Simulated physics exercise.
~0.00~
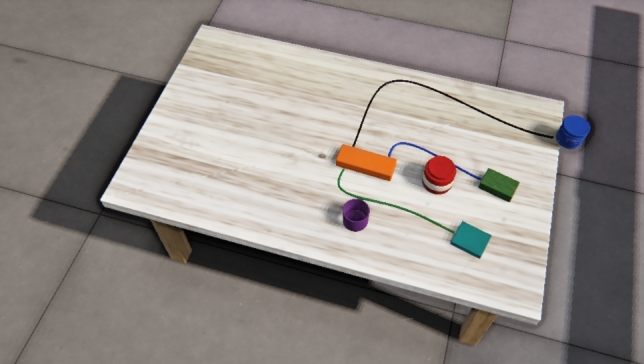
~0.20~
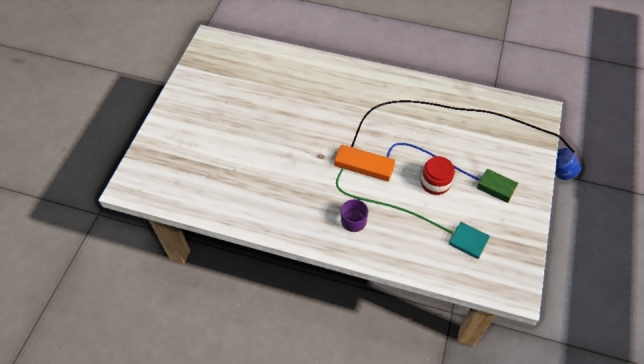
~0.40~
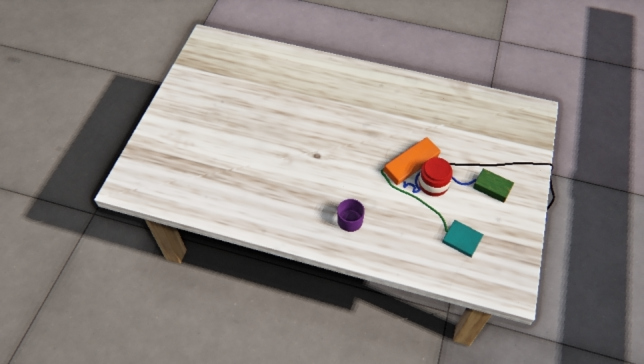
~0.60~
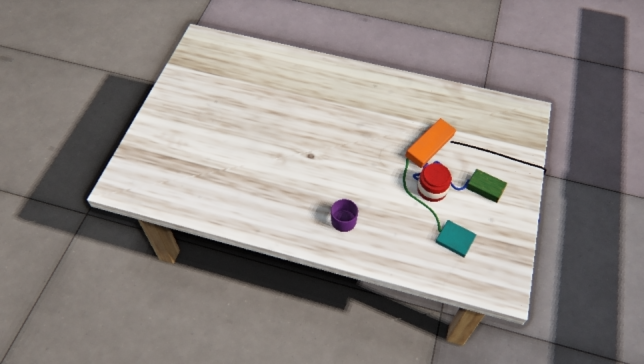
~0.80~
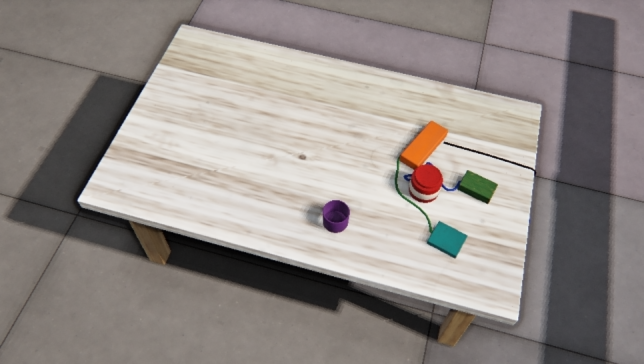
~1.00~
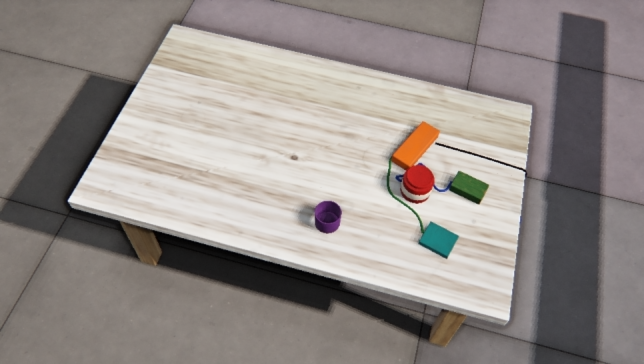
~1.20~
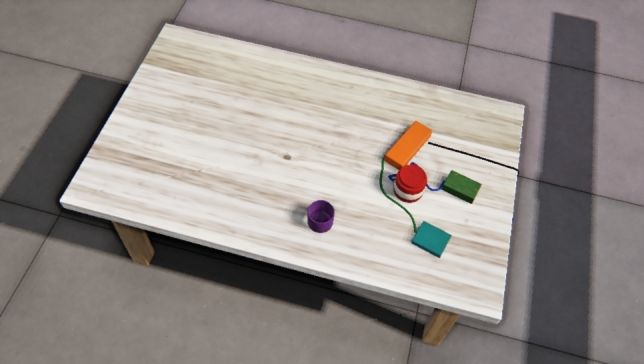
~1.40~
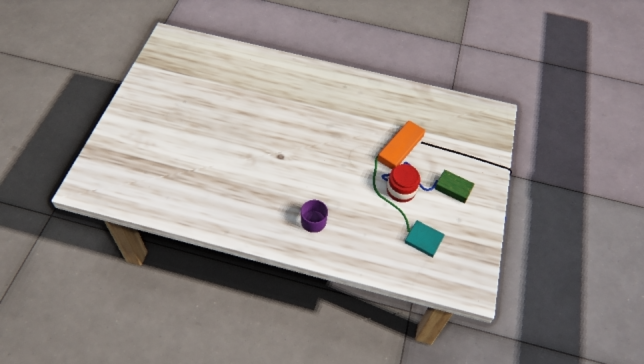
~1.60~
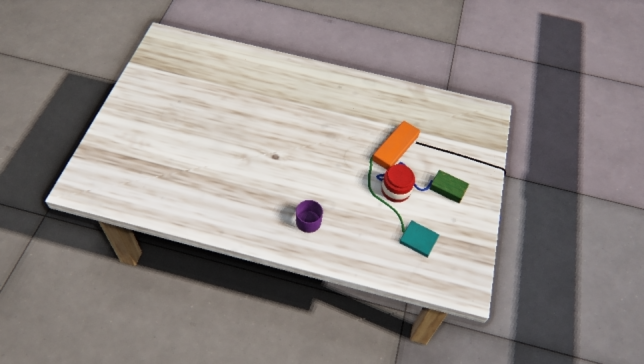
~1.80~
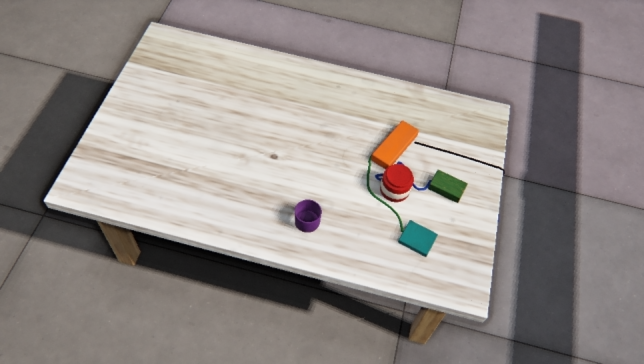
A wooden table held an orange block wired to small boxes and a blue cylinder, which dropped off the right edge, its black cable dragging the block right until it rested turned behind the red jar, while the purple mug stayed put.
